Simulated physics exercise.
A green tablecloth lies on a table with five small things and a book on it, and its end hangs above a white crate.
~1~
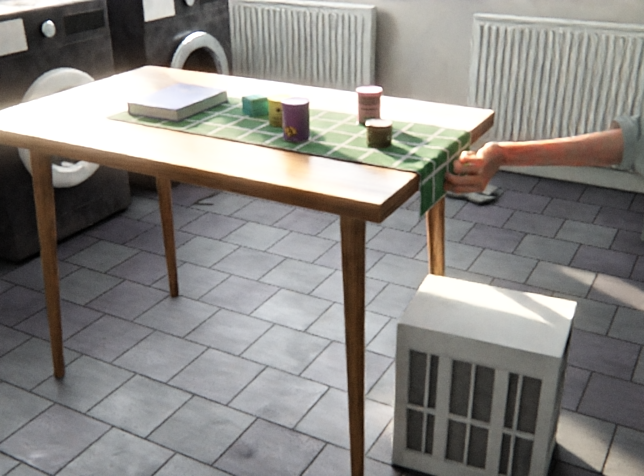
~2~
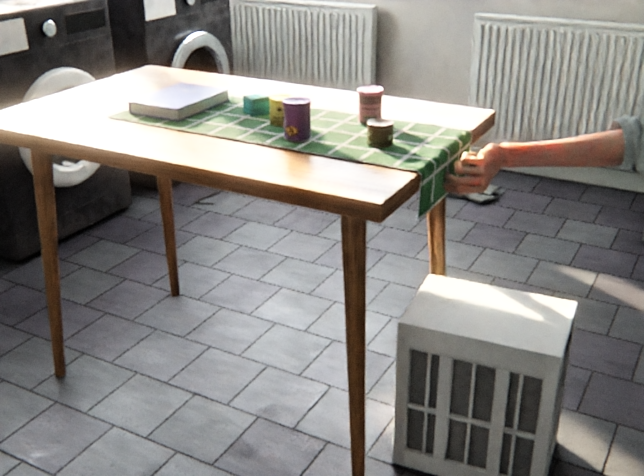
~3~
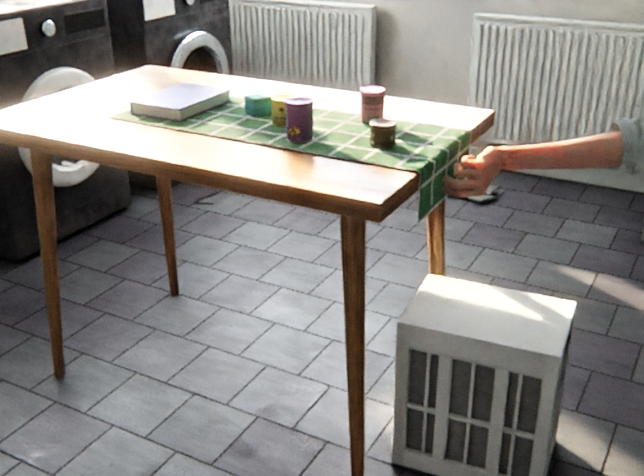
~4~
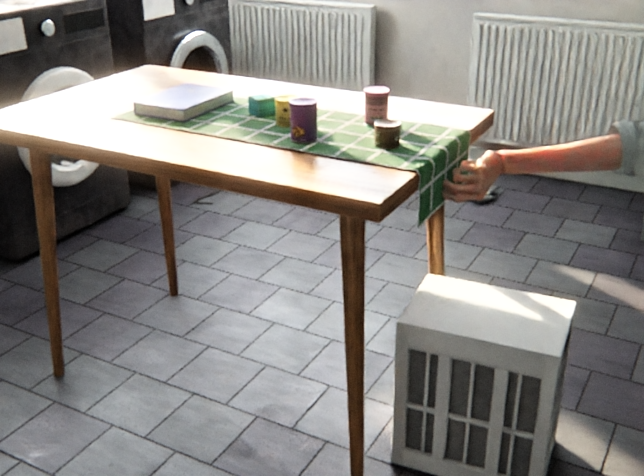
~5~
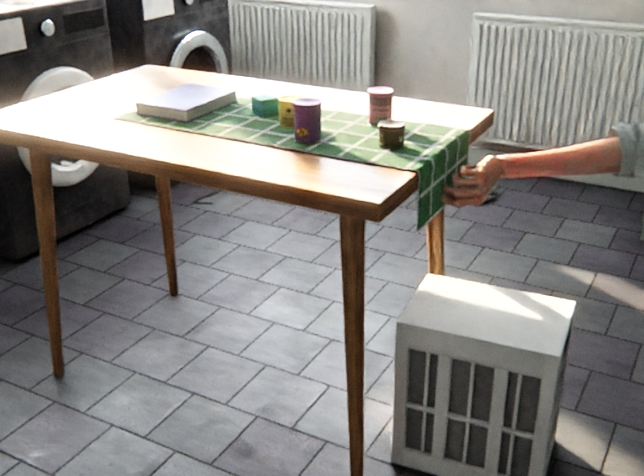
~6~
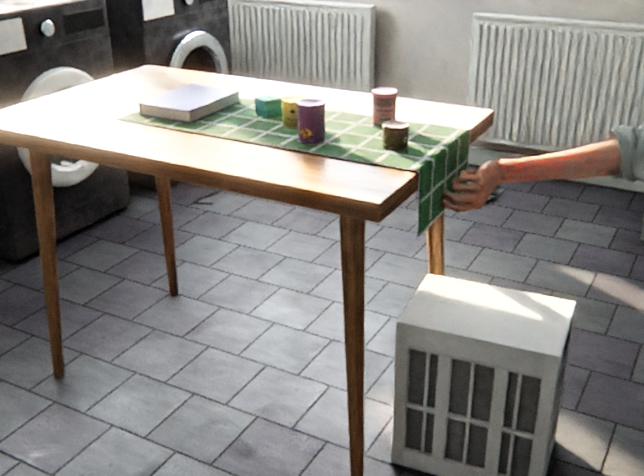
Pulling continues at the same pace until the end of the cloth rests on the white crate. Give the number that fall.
Two leave.
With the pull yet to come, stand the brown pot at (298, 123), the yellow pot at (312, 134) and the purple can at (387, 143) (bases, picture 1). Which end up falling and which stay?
Result - the brown pot stays put, the yellow pot stays put, and the purple can comes off.
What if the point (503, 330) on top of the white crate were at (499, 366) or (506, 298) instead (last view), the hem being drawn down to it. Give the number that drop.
Totals 3, 1.
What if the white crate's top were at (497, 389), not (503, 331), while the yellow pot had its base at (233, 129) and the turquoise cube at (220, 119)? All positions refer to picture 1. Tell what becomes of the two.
First the yellow pot: It is still up there. Then the turquoise cube: It is still up there.
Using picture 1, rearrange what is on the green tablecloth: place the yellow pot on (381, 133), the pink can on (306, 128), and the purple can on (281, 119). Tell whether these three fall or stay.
The yellow pot goes over, the pink can survives, the purple can holds on.
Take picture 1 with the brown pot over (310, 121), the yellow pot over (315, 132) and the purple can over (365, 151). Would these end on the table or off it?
Result - brown pot still up, yellow pot still up, purple can down.
Early on, hem near (442, 257); brown pot gone.
Midway, hem on the crate; brown pot and pink can gone.
Finally, hem on the crate; brown pot and pink can gone. The table loses two.
